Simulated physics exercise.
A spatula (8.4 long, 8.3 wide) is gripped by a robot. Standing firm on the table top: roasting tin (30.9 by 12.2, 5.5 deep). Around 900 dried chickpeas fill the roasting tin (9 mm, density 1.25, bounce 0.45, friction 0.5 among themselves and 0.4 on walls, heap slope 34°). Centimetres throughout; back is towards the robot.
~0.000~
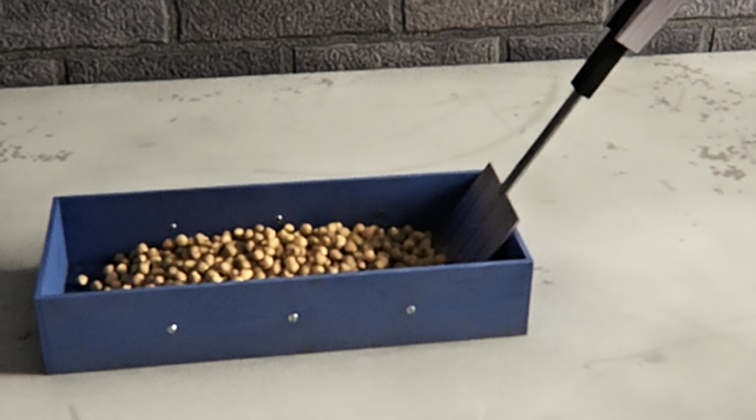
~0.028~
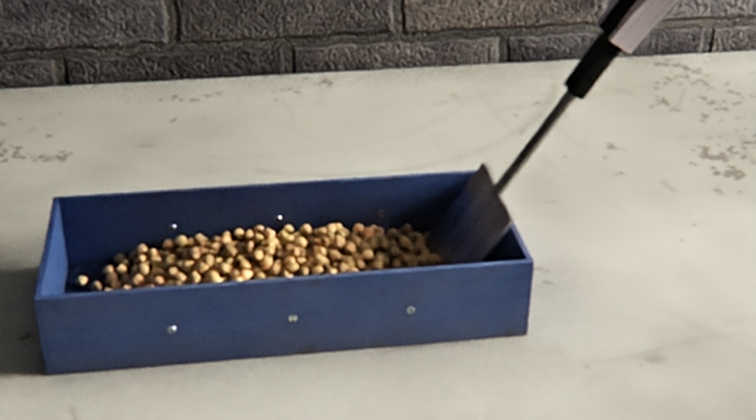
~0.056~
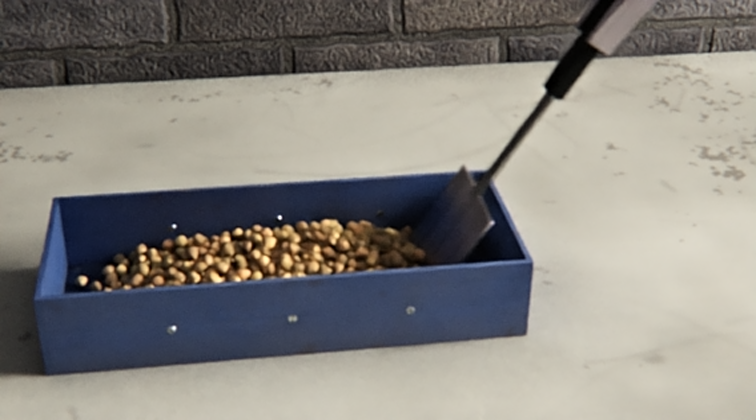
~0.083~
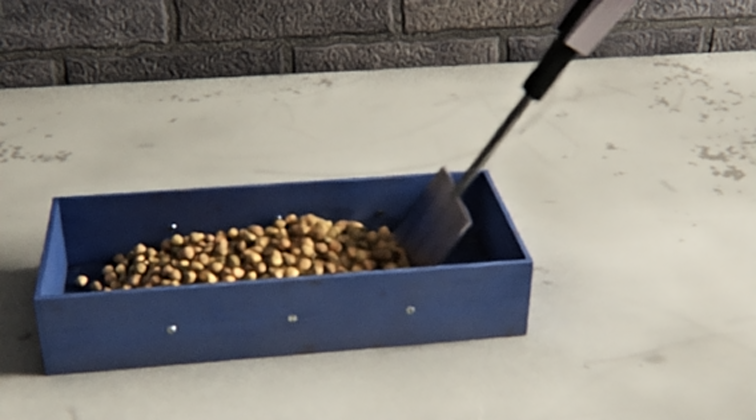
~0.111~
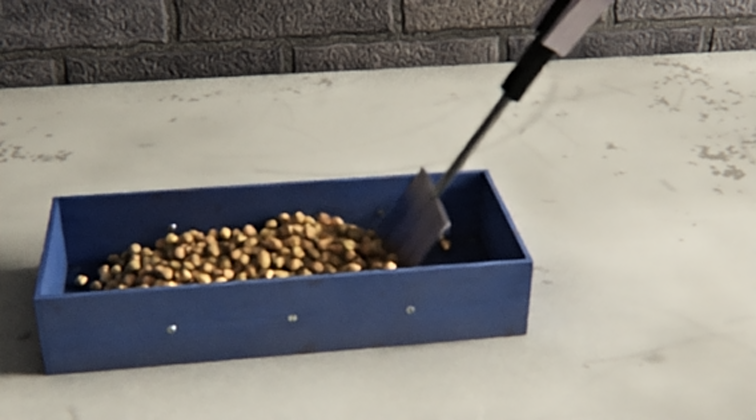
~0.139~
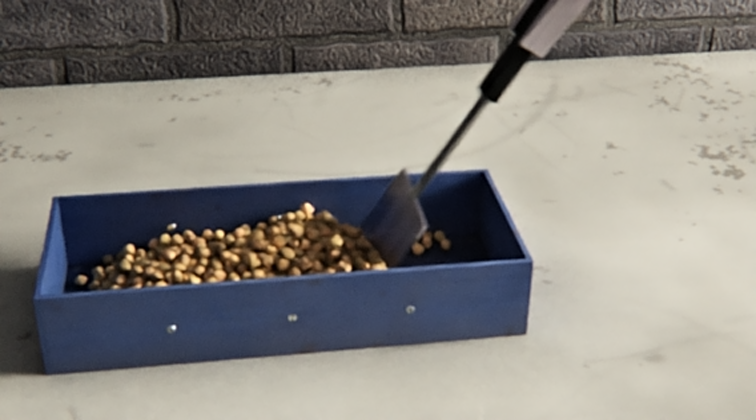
Spatula with a dark blade pushing dried chickpeas leftward through a blue tray, heaping them higher as a few slip behind it.
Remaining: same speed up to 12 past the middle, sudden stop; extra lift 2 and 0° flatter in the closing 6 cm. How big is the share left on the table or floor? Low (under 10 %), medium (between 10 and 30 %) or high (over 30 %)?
A medium share, between 10 and 30 %, ends on the table or floor.
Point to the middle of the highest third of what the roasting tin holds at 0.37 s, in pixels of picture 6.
Near (159, 247).
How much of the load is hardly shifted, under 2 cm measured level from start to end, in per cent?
Roughly 5 per cent.
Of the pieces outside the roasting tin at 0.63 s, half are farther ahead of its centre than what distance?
Roughly 20 cm.
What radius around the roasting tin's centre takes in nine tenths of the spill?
Some 30 cm.
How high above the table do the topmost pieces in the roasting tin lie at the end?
Some 7.5 cm.
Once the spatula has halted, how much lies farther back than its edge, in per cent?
About 45 per cent.
By 0.26 s, sloping 57°, highest piece 6 above the table; 900 in the roasting tin.
By 0.37 s, sloping 57°, highest piece 7 above the table; 900 in the roasting tin.
By 0.63 s, sloping 57°, highest piece 8 above the table; 763 in the roasting tin, 111 on the table or floor, 26 on the blade or in flight.
By 1.68 s, sloping 57°, highest piece 7 above the table; 756 in the roasting tin, 144 on the table or floor.
Final count, 756 in the roasting tin, 144 on the table or floor. That is 16 % on the table or floor.
